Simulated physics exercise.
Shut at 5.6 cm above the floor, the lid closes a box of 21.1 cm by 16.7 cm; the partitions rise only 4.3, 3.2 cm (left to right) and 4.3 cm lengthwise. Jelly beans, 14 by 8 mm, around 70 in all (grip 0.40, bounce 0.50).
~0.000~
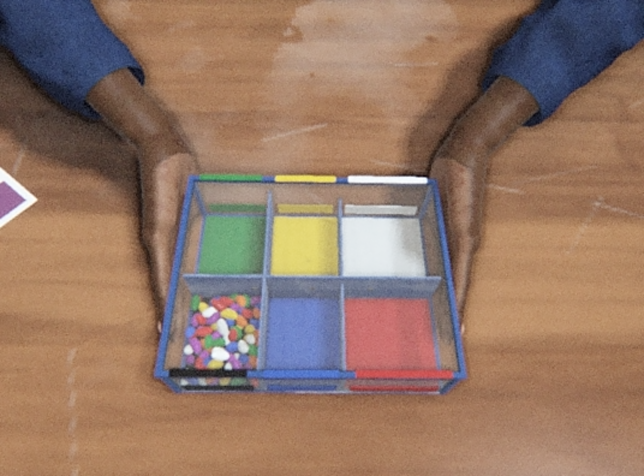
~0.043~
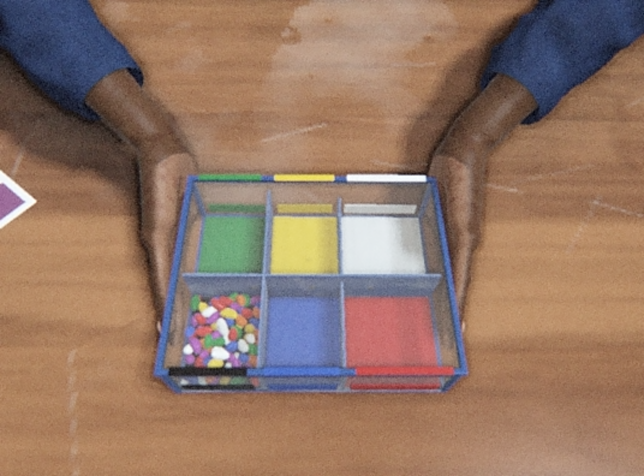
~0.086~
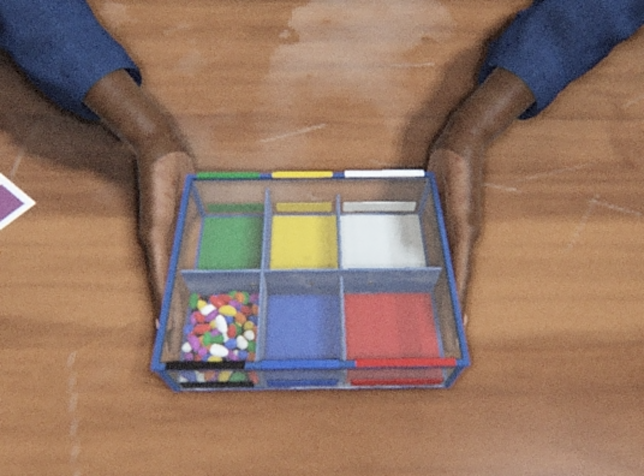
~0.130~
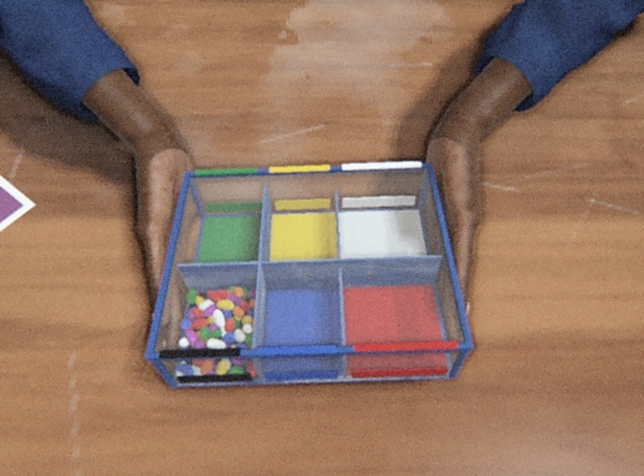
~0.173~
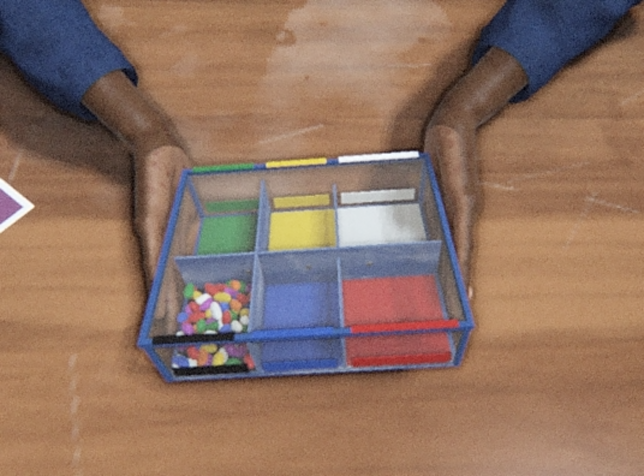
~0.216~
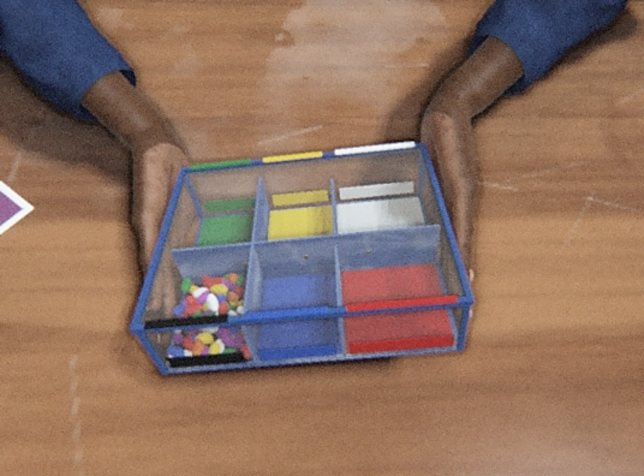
A clear, lidded box with six coloured sections, jelly beans in the black-marked one, started out flat between two hands, which then tilted it gradually, raising the front edge over the wooden table.
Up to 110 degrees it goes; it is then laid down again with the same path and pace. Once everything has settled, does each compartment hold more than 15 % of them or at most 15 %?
Red compartment: At most 15 %; blue compartment: At most 15 %; green compartment: More than 15 %; yellow compartment: At most 15 %; white compartment: At most 15 %; black compartment: More than 15 %.
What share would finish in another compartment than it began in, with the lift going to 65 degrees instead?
I'd estimate around 5 per cent.
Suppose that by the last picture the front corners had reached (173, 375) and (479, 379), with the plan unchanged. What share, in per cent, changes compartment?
Near 20 %.
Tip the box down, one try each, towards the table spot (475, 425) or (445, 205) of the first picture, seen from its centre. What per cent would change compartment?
Near 10 and 35 percent, in that order.
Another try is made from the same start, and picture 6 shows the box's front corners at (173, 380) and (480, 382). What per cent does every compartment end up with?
Result - red: 10 %; blue: 0 %; green: 0 %; yellow: 0 %; white: 0 %; black: 90 %.
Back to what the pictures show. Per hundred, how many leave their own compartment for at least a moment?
I'd put it at some 30 percent of the pieces.
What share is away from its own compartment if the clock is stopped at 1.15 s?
Reading: Close to 15 %.
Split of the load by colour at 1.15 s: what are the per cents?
Shares - red: 0; blue: 0; green: 15; yellow: 0; white: 0; black: 85.
After 1.15 s, tilt 110 degrees; green 15 %, black 85 %.
After 1.78 s, tilt 49 degrees; green 30 %, black 70 %.
After 2.45 s, tilt 0 degrees; green 30 %, black 70 %.
In the end, at 3.2 s, red 0 %, blue 0 %, green 30 %, yellow 0 %, white 0 %, black 70 %.
